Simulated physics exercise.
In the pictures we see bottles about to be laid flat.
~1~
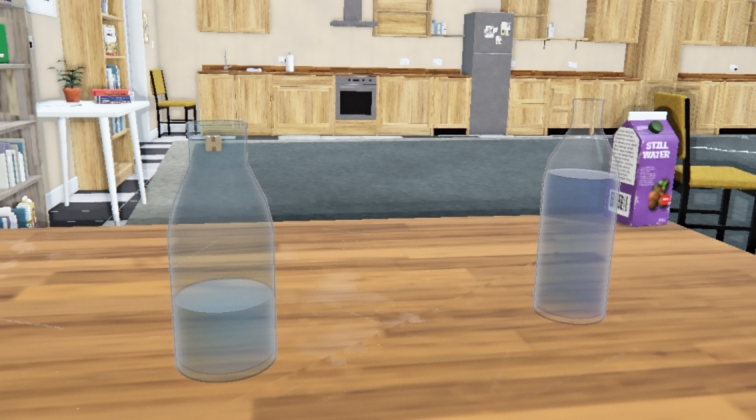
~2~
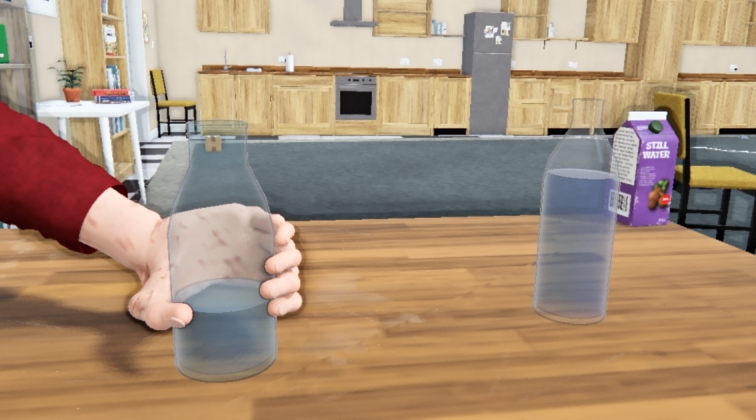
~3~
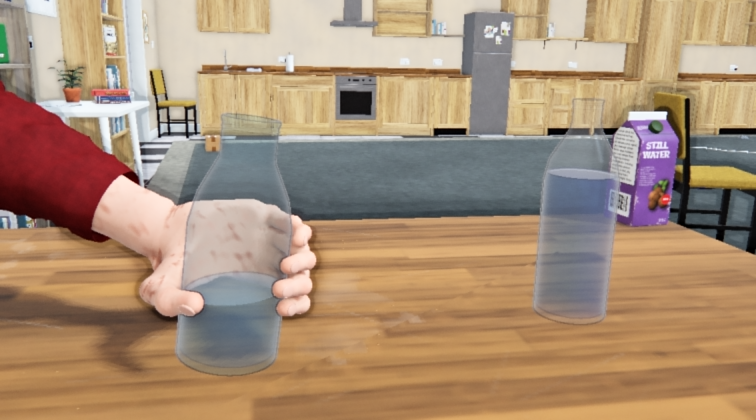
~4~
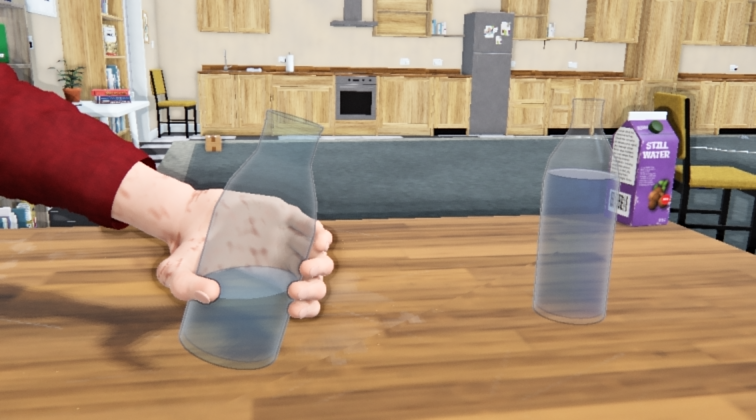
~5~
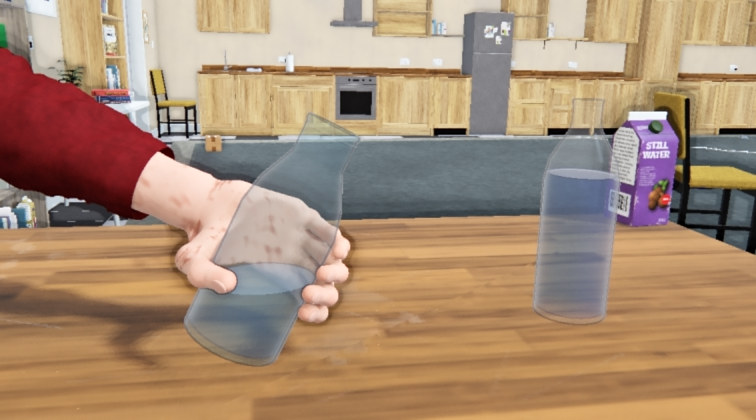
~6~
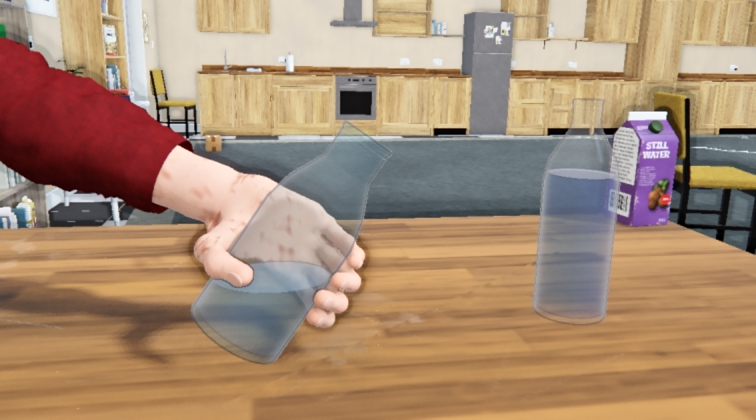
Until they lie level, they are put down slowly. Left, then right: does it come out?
The left bottle leaks; the right bottle leaks.
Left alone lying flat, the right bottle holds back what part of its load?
35 %, roughly.
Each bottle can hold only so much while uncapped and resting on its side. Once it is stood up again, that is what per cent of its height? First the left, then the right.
Roughly 16 % and 24 %.
A moment on, the left bottle is nearly down; left bottle, all still inside.
Further on, the left bottle lies flat; left bottle, a puddle at its mouth.
When it is over, both lie flat; left bottle, a puddle at its mouth; right bottle, a puddle at its mouth.
